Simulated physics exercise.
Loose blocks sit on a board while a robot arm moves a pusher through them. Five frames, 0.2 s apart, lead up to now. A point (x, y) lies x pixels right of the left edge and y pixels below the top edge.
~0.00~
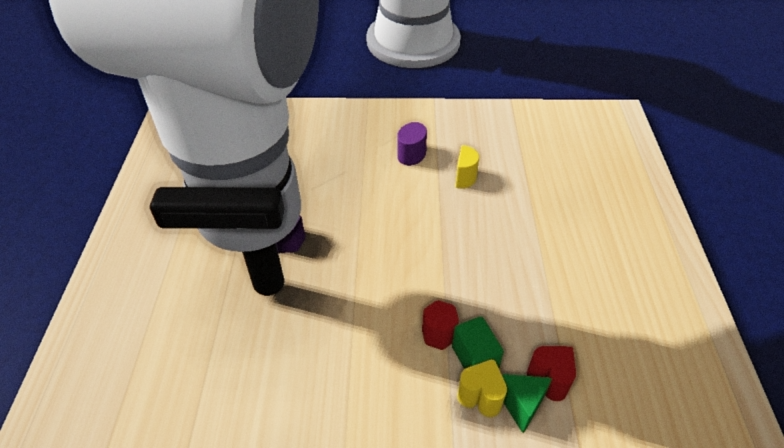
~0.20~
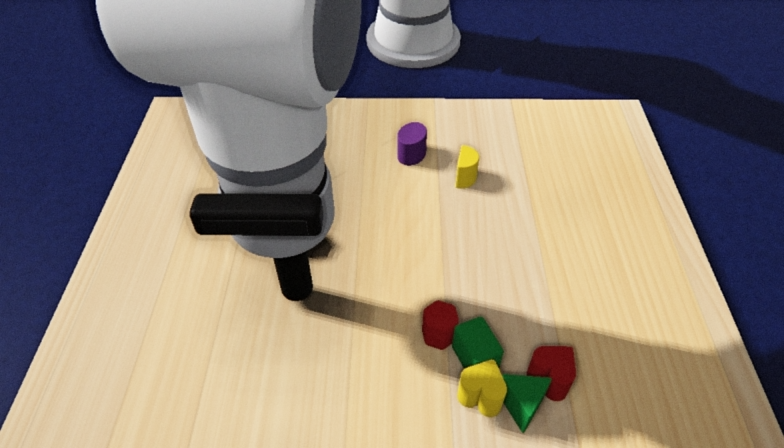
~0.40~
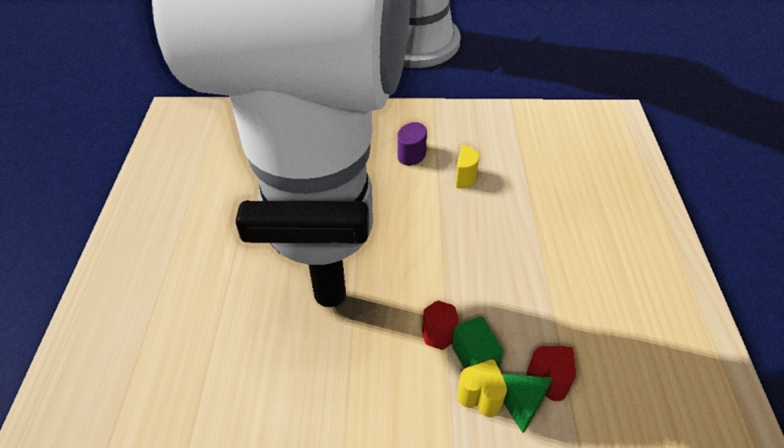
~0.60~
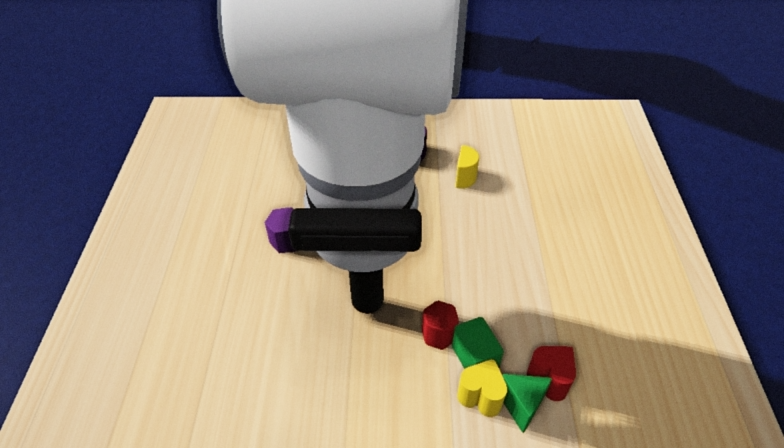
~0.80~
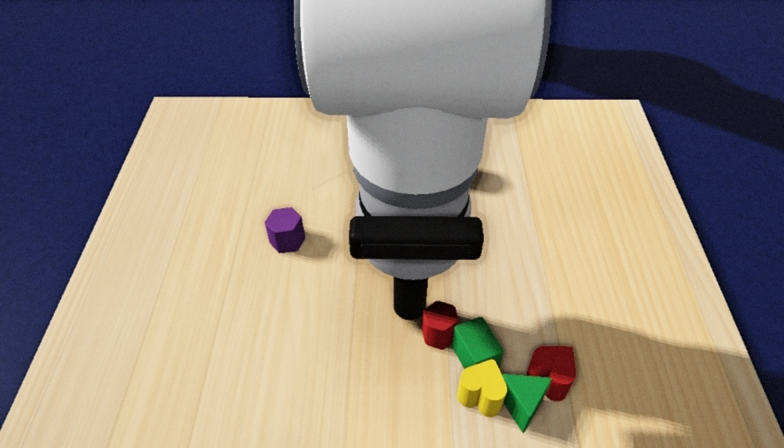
A robot arm moves its black pusher rightward across the board toward the red six-sided block.
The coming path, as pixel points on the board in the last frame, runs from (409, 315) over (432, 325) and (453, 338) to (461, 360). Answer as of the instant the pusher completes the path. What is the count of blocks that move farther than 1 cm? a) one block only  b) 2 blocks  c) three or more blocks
The correct letter is b.
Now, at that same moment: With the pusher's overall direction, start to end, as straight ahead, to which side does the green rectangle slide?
It moves left.
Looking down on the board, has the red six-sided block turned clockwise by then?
I'd say no.
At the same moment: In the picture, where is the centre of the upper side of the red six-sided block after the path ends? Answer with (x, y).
Final place: (497, 324).
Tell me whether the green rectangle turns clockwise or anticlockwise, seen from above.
The turn is clockwise.
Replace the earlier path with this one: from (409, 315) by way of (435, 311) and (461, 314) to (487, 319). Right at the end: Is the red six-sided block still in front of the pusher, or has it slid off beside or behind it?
I think the pusher loses the red six-sided block somewhere along the way.
On the path given first. Halfway along, pusher at (444, 325); red six-sided block at (479, 321), turned 45° anticlockwise; green rectangle at (508, 347), turned 50° clockwise; yellow heart at (488, 384), turned 10° clockwise.
At the end, pusher at (462, 354); red six-sided block at (497, 324), turned 60° anticlockwise; green rectangle at (519, 349), turned 75° clockwise; yellow heart at (488, 384), turned 10° clockwise; red heart at (564, 366).
